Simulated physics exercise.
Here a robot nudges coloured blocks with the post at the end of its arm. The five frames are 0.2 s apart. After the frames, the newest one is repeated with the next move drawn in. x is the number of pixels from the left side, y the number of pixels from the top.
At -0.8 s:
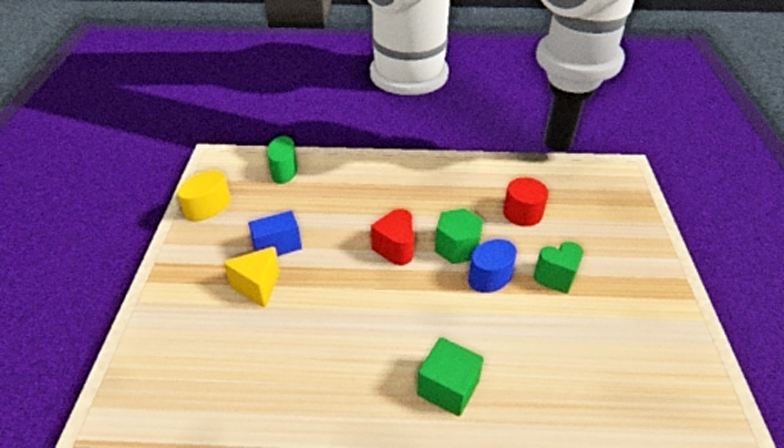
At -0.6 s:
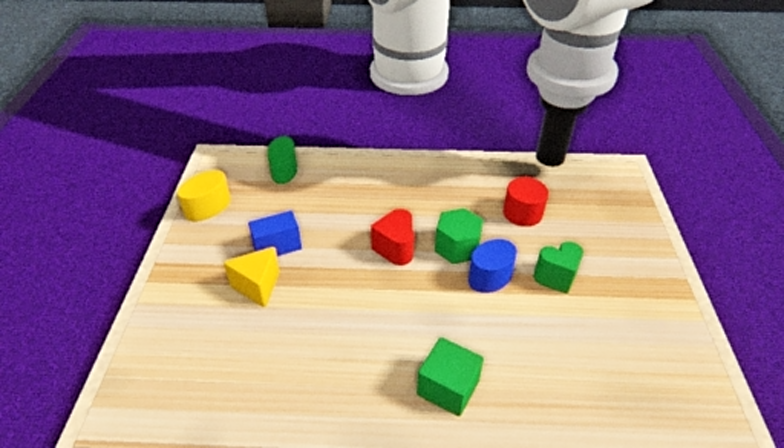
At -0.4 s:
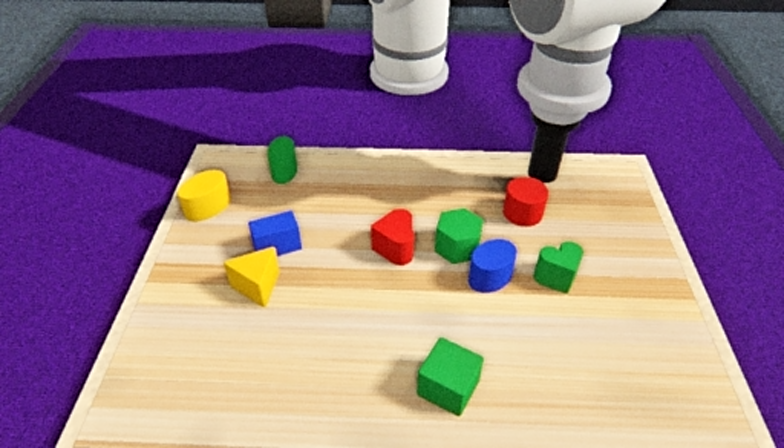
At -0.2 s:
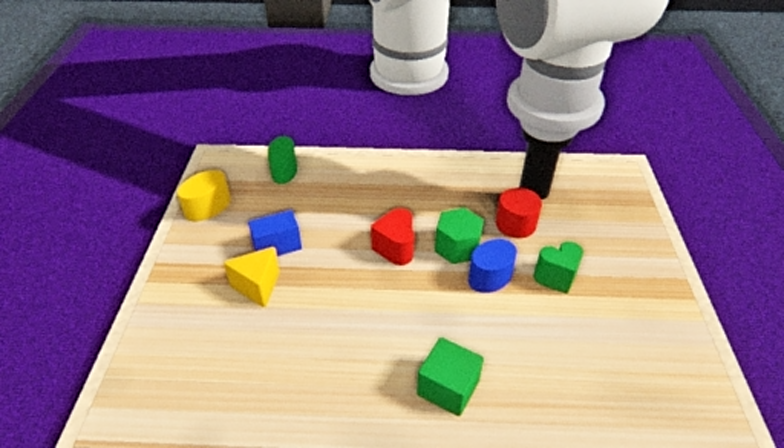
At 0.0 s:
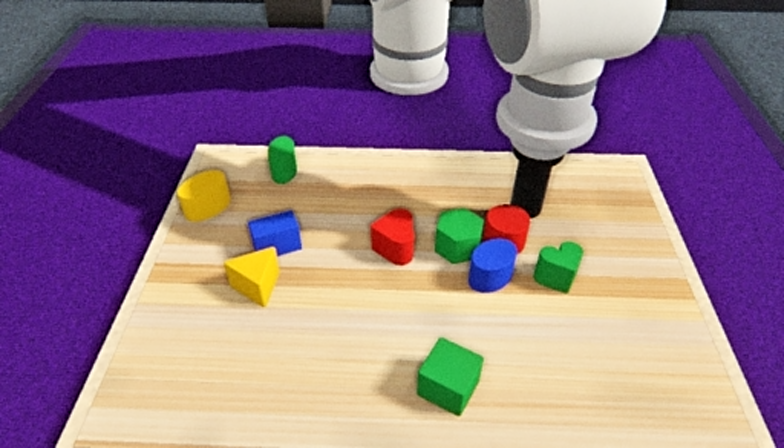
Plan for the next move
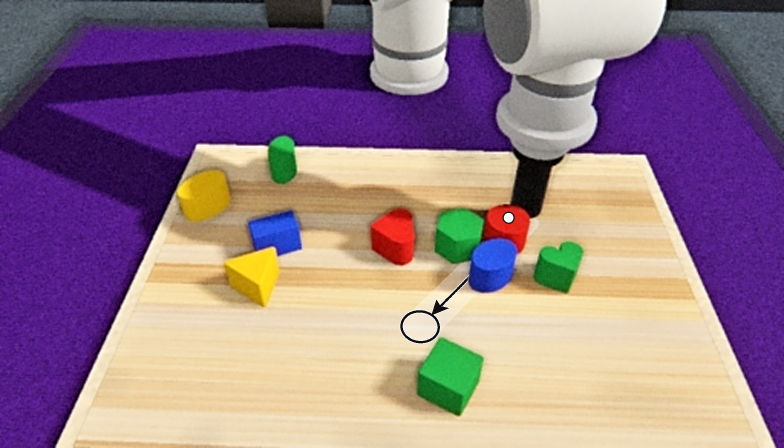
The robot arm's black post moved down onto the wooden board and pushed the red round block toward the viewer and slightly left, bringing it in close beside the green hexagon and blue oval block.
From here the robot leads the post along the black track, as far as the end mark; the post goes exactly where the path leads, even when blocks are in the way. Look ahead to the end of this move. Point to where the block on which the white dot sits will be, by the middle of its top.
The middle of the upper face of the block on which the white dot sits will lie at about (459, 326) in the picture.
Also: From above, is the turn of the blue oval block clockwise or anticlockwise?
It spins with the clock.
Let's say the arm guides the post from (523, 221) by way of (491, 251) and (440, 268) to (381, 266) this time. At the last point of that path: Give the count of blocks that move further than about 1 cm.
Most likely three or more.
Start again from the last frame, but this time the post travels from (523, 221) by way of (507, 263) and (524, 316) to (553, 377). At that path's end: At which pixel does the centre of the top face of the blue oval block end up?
The centre of its top will be at (456, 304).
The drawn path runs from (523, 221) to (420, 326); the dot is on the red circular block.
What follows on the original path. One third of the way, post at (495, 240); green hexagon at (442, 231), turned 50° clockwise; blue oval block at (477, 290); red circular block at (481, 254).
Two thirds of the way, post at (461, 275); green square block at (448, 375); green hexagon at (440, 231), turned 55° clockwise; blue oval block at (472, 335); red circular block at (461, 297).
At the end, post at (421, 314); green square block at (447, 384); green hexagon at (440, 231), turned 55° clockwise; blue oval block at (495, 362), turned 50° clockwise; red circular block at (459, 326).
